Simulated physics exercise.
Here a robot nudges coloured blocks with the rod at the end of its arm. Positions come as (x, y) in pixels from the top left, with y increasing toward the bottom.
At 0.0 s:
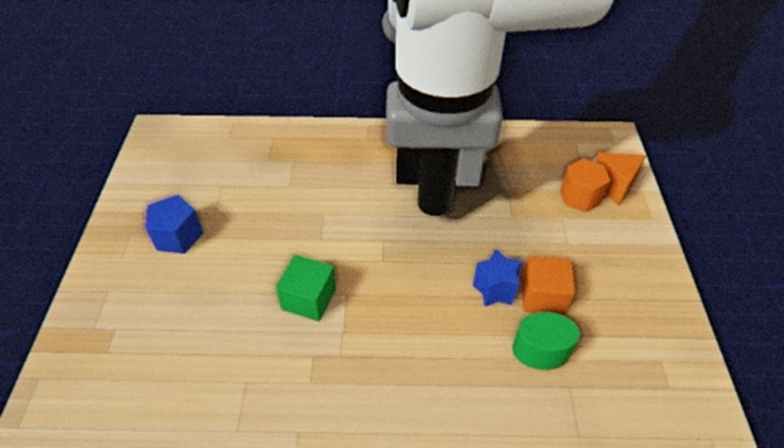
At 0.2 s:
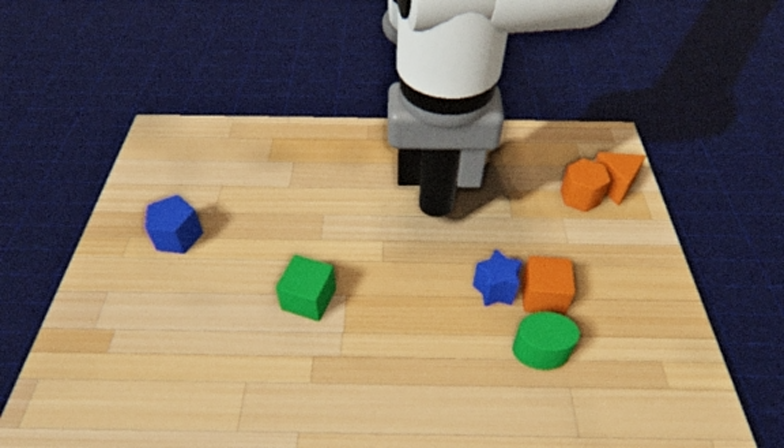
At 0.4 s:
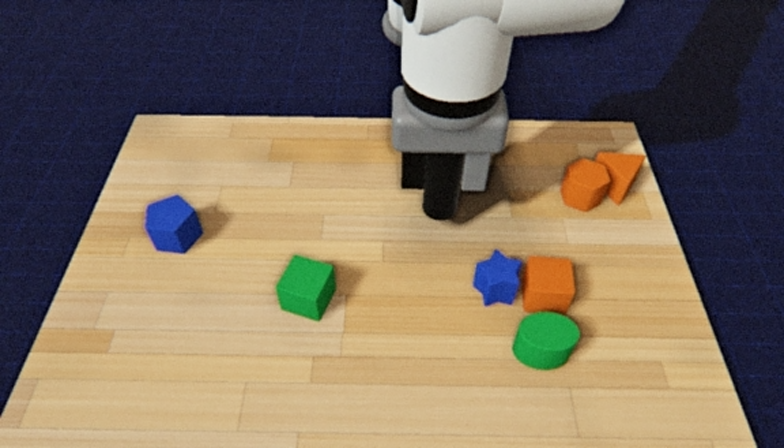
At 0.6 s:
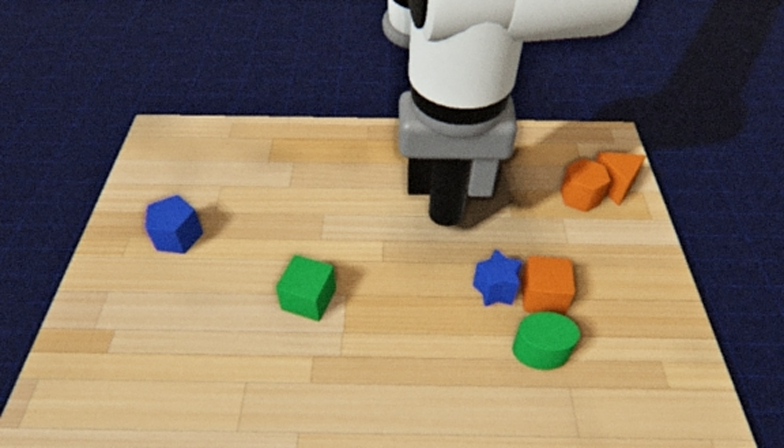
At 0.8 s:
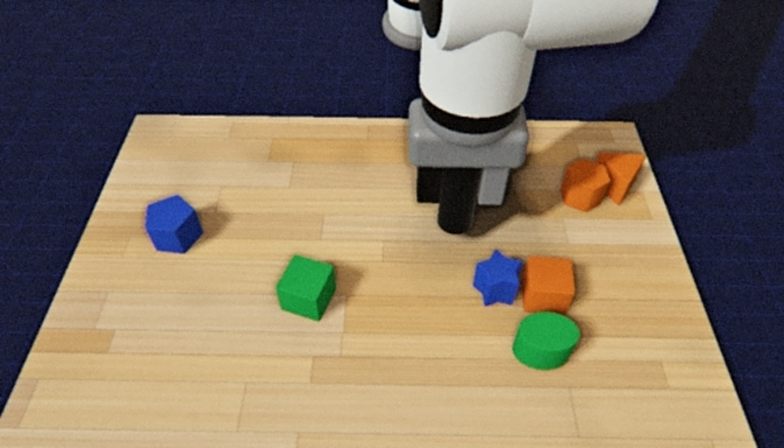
In the video, a robot arm with a black rod moves slightly down and to the right over a wooden table, while the scattered blue, green and orange blocks stay still and the rod touches none of them.
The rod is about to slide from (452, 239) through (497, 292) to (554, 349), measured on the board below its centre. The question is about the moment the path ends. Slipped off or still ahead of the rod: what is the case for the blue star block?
Ahead of the rod.
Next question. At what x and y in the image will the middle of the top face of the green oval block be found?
I'd say the green oval block ends with its top centre at (601, 400).
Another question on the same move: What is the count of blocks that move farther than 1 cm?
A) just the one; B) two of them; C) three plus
Option C.
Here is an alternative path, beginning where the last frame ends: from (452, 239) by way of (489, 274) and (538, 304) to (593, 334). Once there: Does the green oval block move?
Yes.
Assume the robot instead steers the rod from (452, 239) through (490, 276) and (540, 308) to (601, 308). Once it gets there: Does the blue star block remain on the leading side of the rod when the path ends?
No, that is not how it ends up.
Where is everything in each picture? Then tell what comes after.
The first frame shows rod's lower end at (434, 204); blue star block at (501, 268); green oval block at (550, 330); orange four-sided block at (552, 274).
The second frame shows rod at (436, 205); blocks still.
The third frame shows rod at (439, 208); blocks still.
The fourth frame shows rod at (446, 214); blocks still.
The fifth frame shows rod at (455, 222); blue star block at (501, 268); green oval block at (550, 330); orange four-sided block at (552, 274).
The first path, step by step. One third of the way, rod at (485, 257); blue star block at (509, 275).
Two thirds of the way, rod at (519, 295); blue star block at (545, 316); green oval block at (567, 356), turned 15° clockwise; orange four-sided block at (568, 282), turned 30° anticlockwise.
At the end, rod at (561, 334); blue star block at (591, 358); green oval block at (601, 400), turned 25° clockwise; orange four-sided block at (569, 282), turned 35° anticlockwise.
